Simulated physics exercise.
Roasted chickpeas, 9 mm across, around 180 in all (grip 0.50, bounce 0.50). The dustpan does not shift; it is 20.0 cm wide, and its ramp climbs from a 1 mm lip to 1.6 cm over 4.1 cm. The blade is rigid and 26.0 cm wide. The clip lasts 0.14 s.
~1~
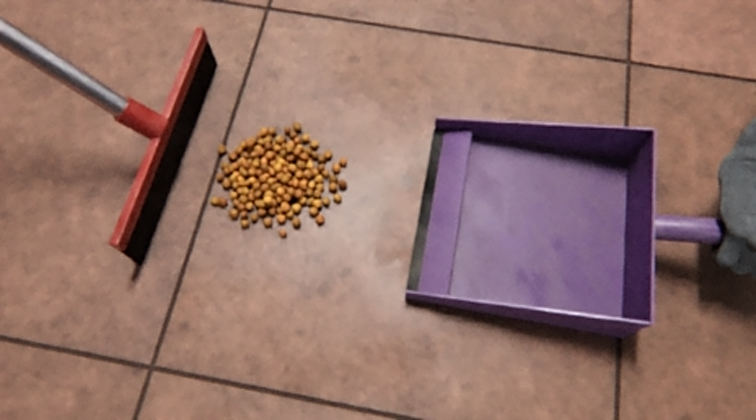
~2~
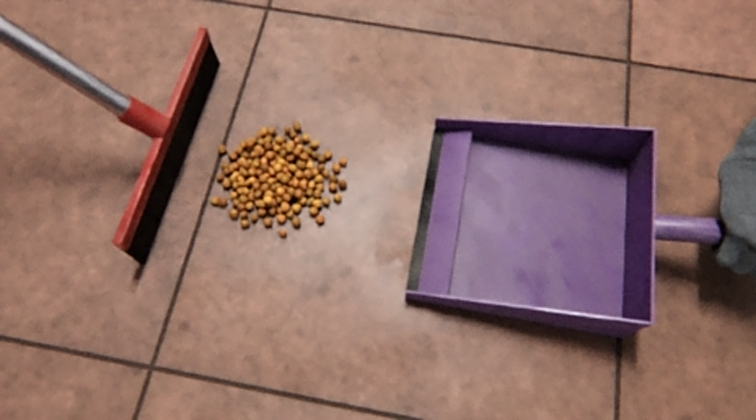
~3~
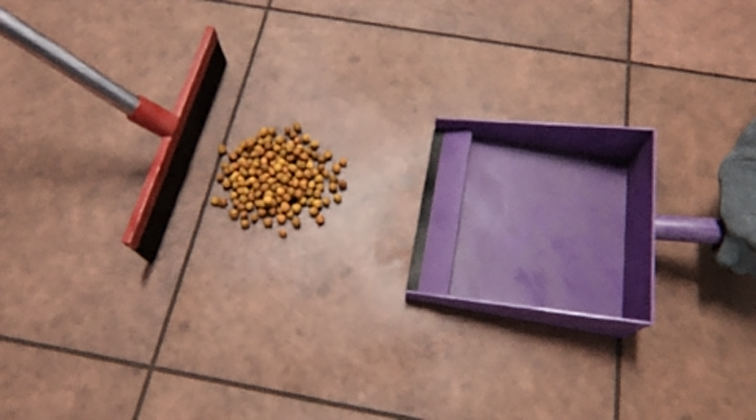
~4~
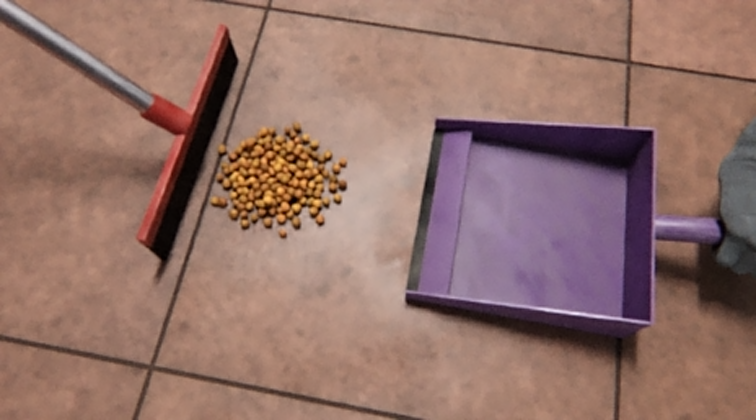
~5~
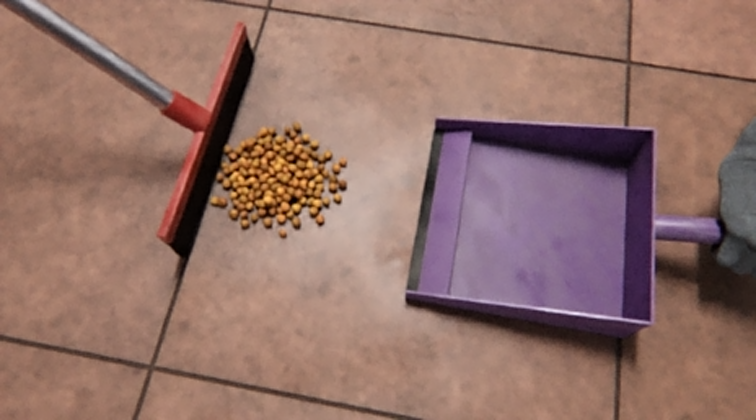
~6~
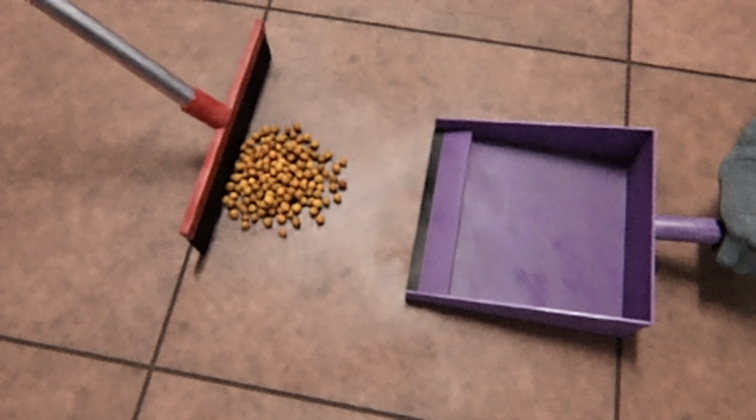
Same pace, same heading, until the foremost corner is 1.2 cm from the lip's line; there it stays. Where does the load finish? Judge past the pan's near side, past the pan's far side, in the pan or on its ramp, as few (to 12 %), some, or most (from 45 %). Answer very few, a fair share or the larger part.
Near side: Very few, far side: A fair share, pan: A fair share.
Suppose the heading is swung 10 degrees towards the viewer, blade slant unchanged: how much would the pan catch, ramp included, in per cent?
In that case some 55 per cent.
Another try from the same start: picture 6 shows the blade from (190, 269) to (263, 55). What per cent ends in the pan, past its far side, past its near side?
Pan 60, far 0, near 5.
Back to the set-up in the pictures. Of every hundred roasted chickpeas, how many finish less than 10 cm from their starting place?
Roughly 0 per cent.
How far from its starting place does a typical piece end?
Some 18 cm.
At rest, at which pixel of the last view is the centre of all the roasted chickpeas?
At about (431, 181).
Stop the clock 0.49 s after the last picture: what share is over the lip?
Some 40 per cent.
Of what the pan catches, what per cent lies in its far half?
Roughly 80 per cent.
Then, 0.15 s after the last picture, middle of the blade 11 cm from the lip; 0 % over the lip, far side 5 %, near side 0 %.
Then, 0.25 s after the last picture, middle of the blade 4 cm from the lip; 5 % over the lip, far side 15 %, near side 0 %.
Then, 0.49 s after the last picture, middle of the blade 2 cm from the lip; 40 % over the lip, far side 15 %, near side 5 %.
In the end, near side 5 %, far side 15 %, pan 40 %, in front of the lip or behind the blade 40 %.
